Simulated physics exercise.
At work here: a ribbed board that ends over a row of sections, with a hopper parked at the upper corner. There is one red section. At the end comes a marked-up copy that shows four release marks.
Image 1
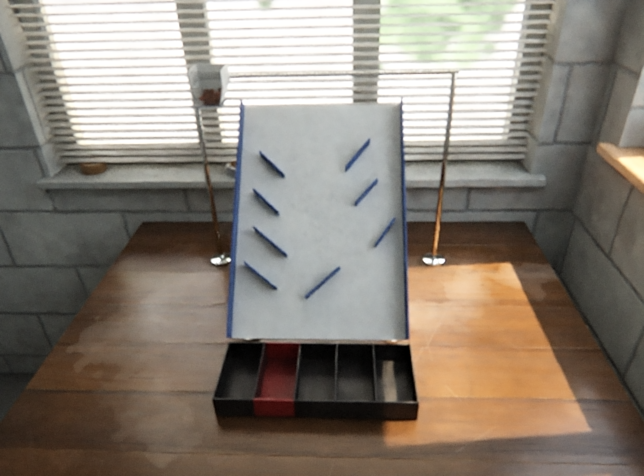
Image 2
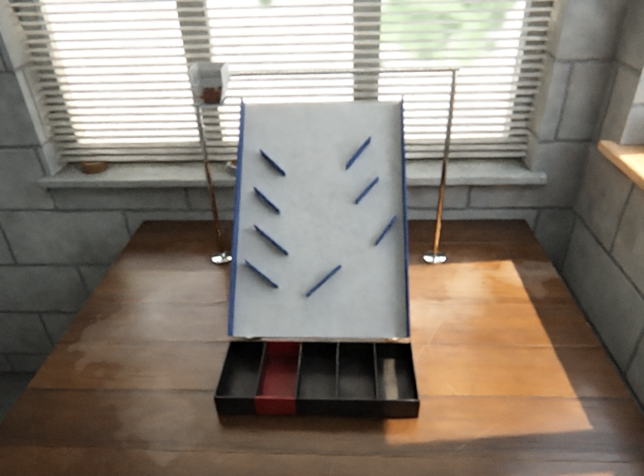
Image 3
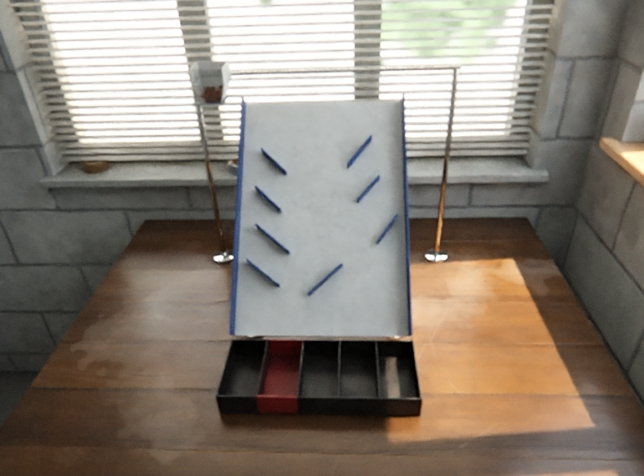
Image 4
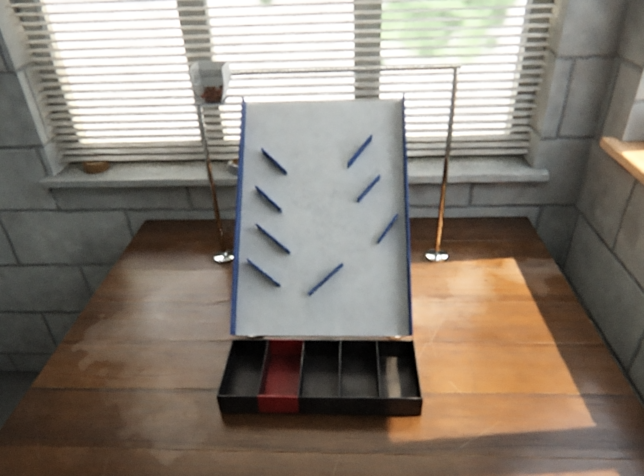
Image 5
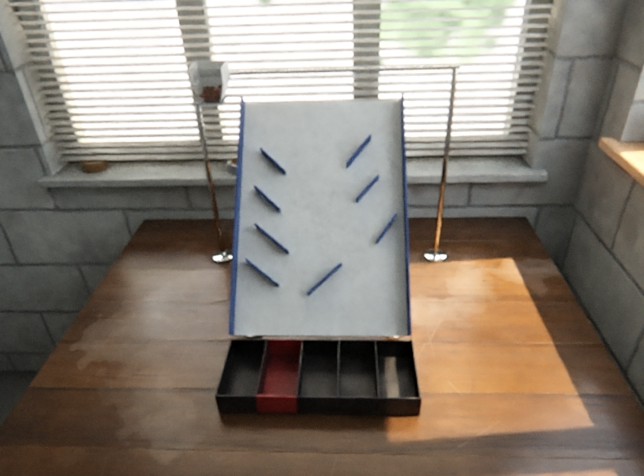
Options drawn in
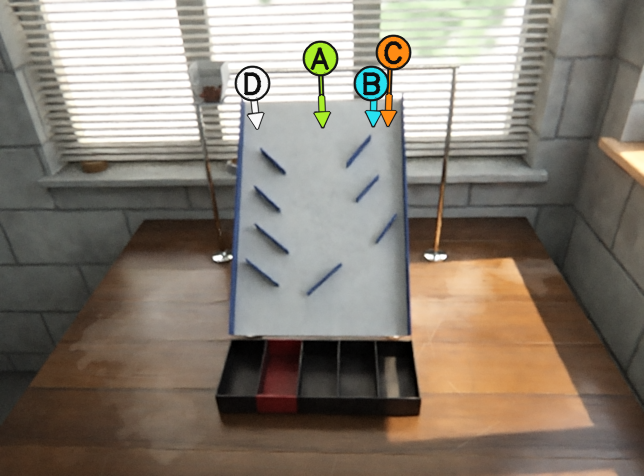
Nothing moves except a very slight shift of the view: a small container of reddish-brown material stays at the upper left of a tilted grey board with blue ribs, above a row of five sections, one of them red.
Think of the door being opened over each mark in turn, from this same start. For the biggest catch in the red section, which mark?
A works best here.
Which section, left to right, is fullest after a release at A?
It is the second one.
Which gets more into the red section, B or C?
B.
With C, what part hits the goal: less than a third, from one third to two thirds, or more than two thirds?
Less than a third.
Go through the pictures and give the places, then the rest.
Hopper near (212, 95), clay pellets, door shut, in the first frame.
Ribs (260, 149) to (283, 172), (347, 165) to (370, 137), (254, 187) to (278, 210), in the second frame.
Ribs (358, 199) to (379, 175), (256, 224) to (288, 251), (378, 241) to (397, 214), in the third frame.
Ribs (247, 259) to (278, 285), (308, 294) to (343, 263), in the fourth frame.
Red section near (277, 403), number 2 of 5 from the left, in the fifth frame.
On the marked copy, mark A meets the board at (322, 121); mark B meets the board at (373, 120); mark C meets the board at (388, 120); mark D meets the board at (256, 123).
If A is chosen, close to two thirds in the red section, close to a quarter in other sections, a small share outside the box.
If B is chosen, close to a quarter in the red section, close to two thirds in other sections, a small share outside the box.
If C is chosen, a small share in the red section, the bulk in other sections, a small share outside the box.
If D is chosen, close to a quarter in the red section, the bulk in other sections.
